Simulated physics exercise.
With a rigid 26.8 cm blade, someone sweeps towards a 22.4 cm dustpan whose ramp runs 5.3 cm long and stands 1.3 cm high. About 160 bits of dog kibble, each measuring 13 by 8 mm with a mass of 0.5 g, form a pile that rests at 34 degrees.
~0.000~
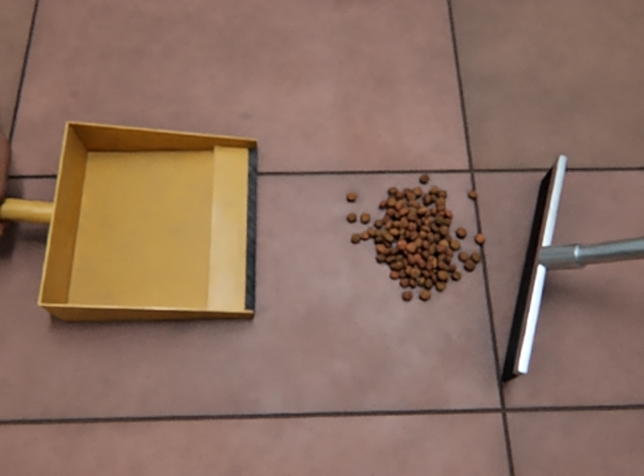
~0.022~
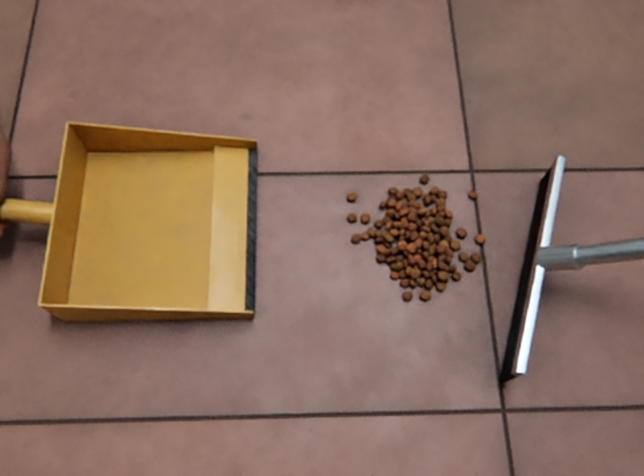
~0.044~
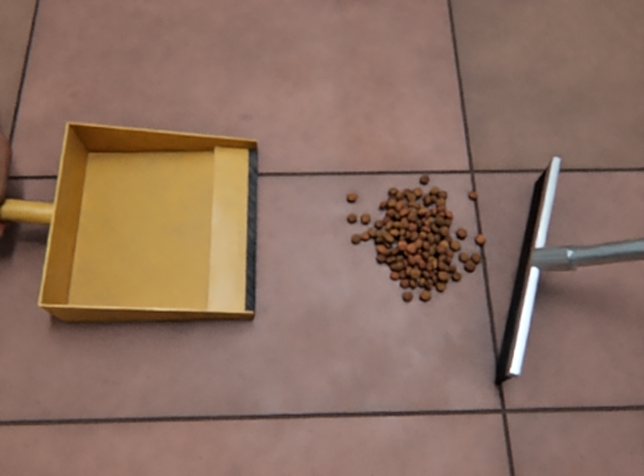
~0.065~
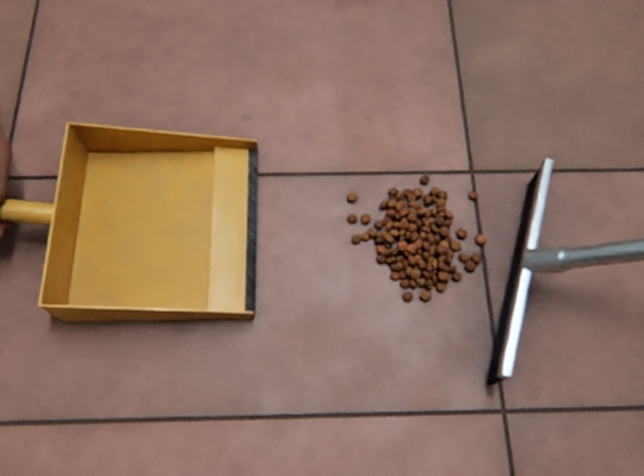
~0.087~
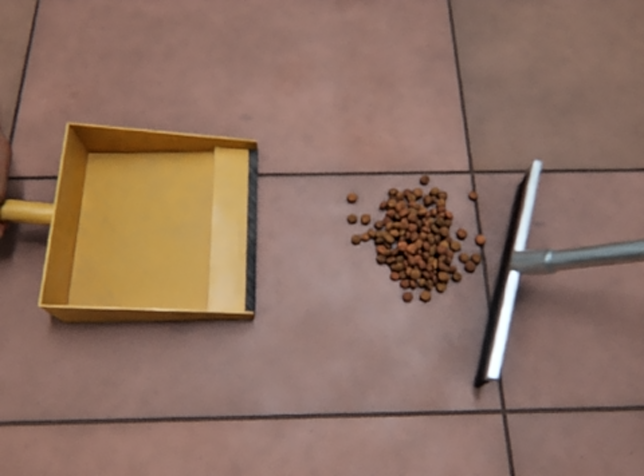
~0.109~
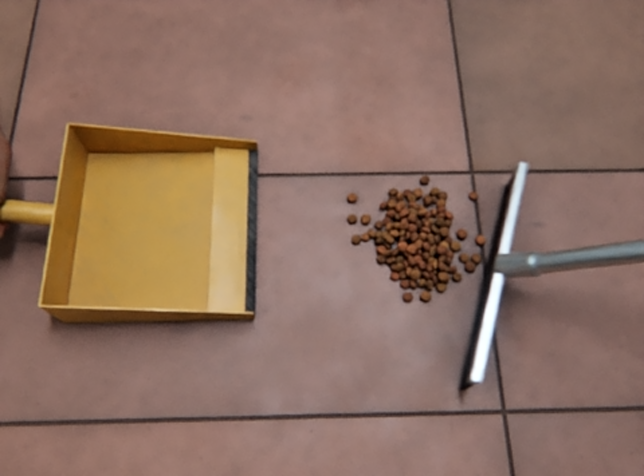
A yellow dustpan lies on a floor of reddish-brown tiles with dark grout lines, seen from above by a camera that stays still. The dustpan sits at left, its handle gripped at the very edge of view, with a loose pile of small brown kibble near the centre and a grey-handled squeegee at right. The squeegee slides a short way left, gradually quickening and closing in on the pile, while the dustpan and kibble stay still.
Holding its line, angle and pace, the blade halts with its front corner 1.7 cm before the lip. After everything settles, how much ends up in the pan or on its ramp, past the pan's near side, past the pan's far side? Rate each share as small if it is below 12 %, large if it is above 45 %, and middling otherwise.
In the pan or on its ramp: Small, past the pan's near side: Small, past the pan's far side: Small.
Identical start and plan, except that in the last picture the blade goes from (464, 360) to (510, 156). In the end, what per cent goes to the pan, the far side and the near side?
Pan 20; far 15; near 0.
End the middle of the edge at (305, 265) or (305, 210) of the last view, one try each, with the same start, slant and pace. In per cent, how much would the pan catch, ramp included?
Close to 10 and 15 in a hundred, in that order.
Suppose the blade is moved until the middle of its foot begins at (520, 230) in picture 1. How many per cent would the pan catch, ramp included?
5 per cent, roughly.
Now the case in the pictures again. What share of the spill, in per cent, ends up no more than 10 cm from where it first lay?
I'd say about 15 per cent.
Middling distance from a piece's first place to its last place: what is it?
It comes to some 16 cm.
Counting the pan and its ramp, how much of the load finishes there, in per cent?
5 %.
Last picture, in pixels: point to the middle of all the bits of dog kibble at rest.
Estimated resting centre: Around (293, 231).
After 0.25 s, middle of the blade 16 cm from the lip; 0 % over the lip, far side 0 %, near side 0 %.
Then, at 0.34 s, middle of the blade 9 cm from the lip; 0 % over the lip, far side 0 %, near side 0 %.
Then, at 0.57 s, middle of the blade 6 cm from the lip; 5 % over the lip, far side 0 %, near side 5 %.
At rest (1.0 s), pan 5 %, near side 5 %, far side 0 %, in front of the lip or behind the blade 90 %.
